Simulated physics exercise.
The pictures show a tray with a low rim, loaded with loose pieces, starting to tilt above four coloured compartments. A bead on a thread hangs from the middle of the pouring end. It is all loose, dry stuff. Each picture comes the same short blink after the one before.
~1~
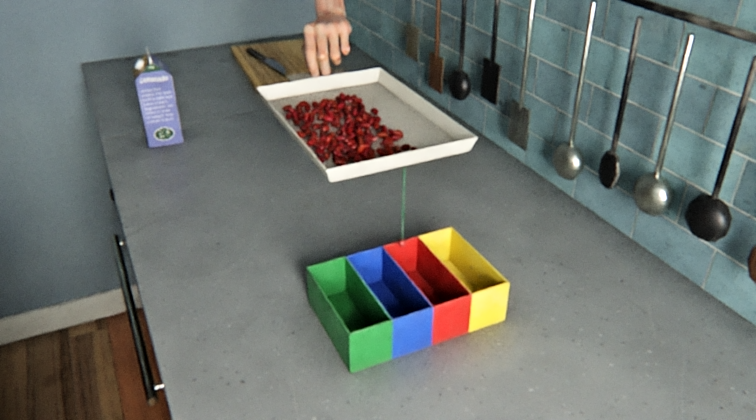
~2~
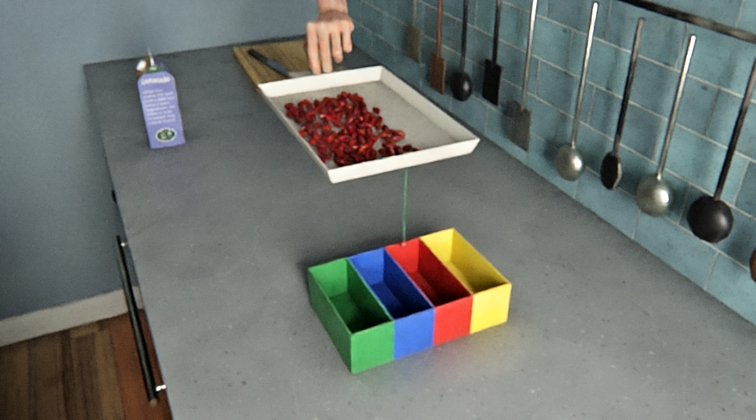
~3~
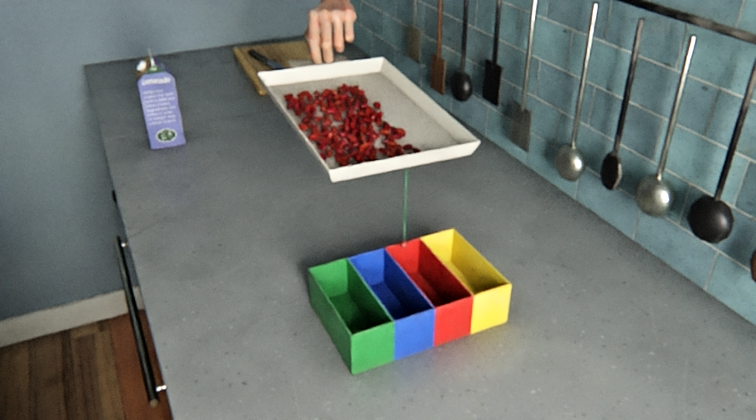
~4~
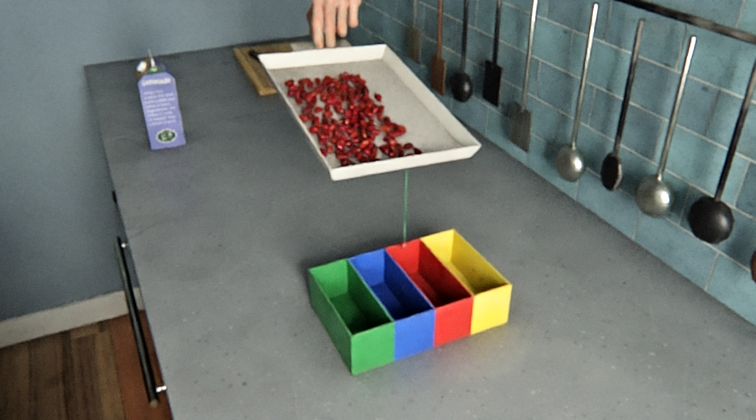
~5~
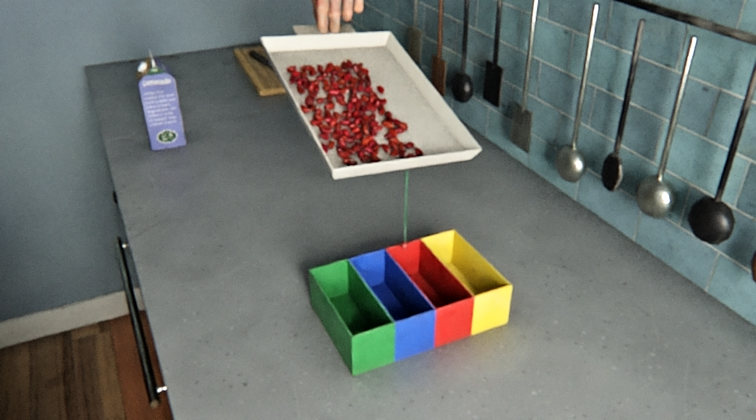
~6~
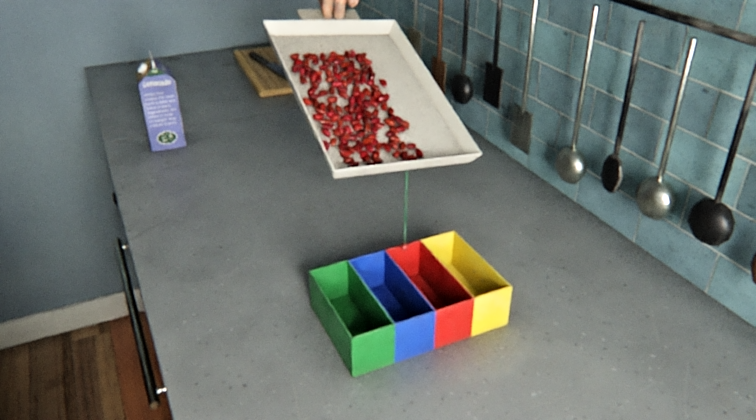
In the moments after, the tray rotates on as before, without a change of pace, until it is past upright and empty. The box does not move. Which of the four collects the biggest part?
The yellow cell gets the most.
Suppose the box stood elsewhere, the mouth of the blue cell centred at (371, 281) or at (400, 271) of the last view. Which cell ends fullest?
One: Yellow. Two: That yellow cell.
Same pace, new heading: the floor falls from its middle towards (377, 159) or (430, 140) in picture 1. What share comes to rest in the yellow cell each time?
About 10 and 50 per cent.
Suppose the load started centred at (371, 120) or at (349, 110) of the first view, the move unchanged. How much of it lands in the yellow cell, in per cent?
Near 30 % and 40 %.
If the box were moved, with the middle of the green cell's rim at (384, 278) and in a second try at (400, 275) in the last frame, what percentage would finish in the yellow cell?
About 40 and 10 per cent.
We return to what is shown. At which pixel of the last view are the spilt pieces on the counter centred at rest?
At about (522, 282).
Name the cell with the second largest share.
It is the red one.
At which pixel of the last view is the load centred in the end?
Close to (471, 297).
Shortly afterwards, tray tipped steeply; all but a few on the tray; a little falling or outside the box.
Next, tray tipped past a quarter turn; a little on the tray; near a quarter in the yellow cell; a little in the red cell; only a few in the blue cell; only a few in the green cell; near half falling or outside the box.
Some moments later, tray tipped past a quarter turn; near half in the yellow cell; near a quarter in the red cell; a little in the blue cell; only a few in the green cell; near a third falling or outside the box.
In the end, tray tipped past a quarter turn; near half in the yellow cell; near a quarter in the red cell; a little in the blue cell; only a few in the green cell; near a third outside the box.
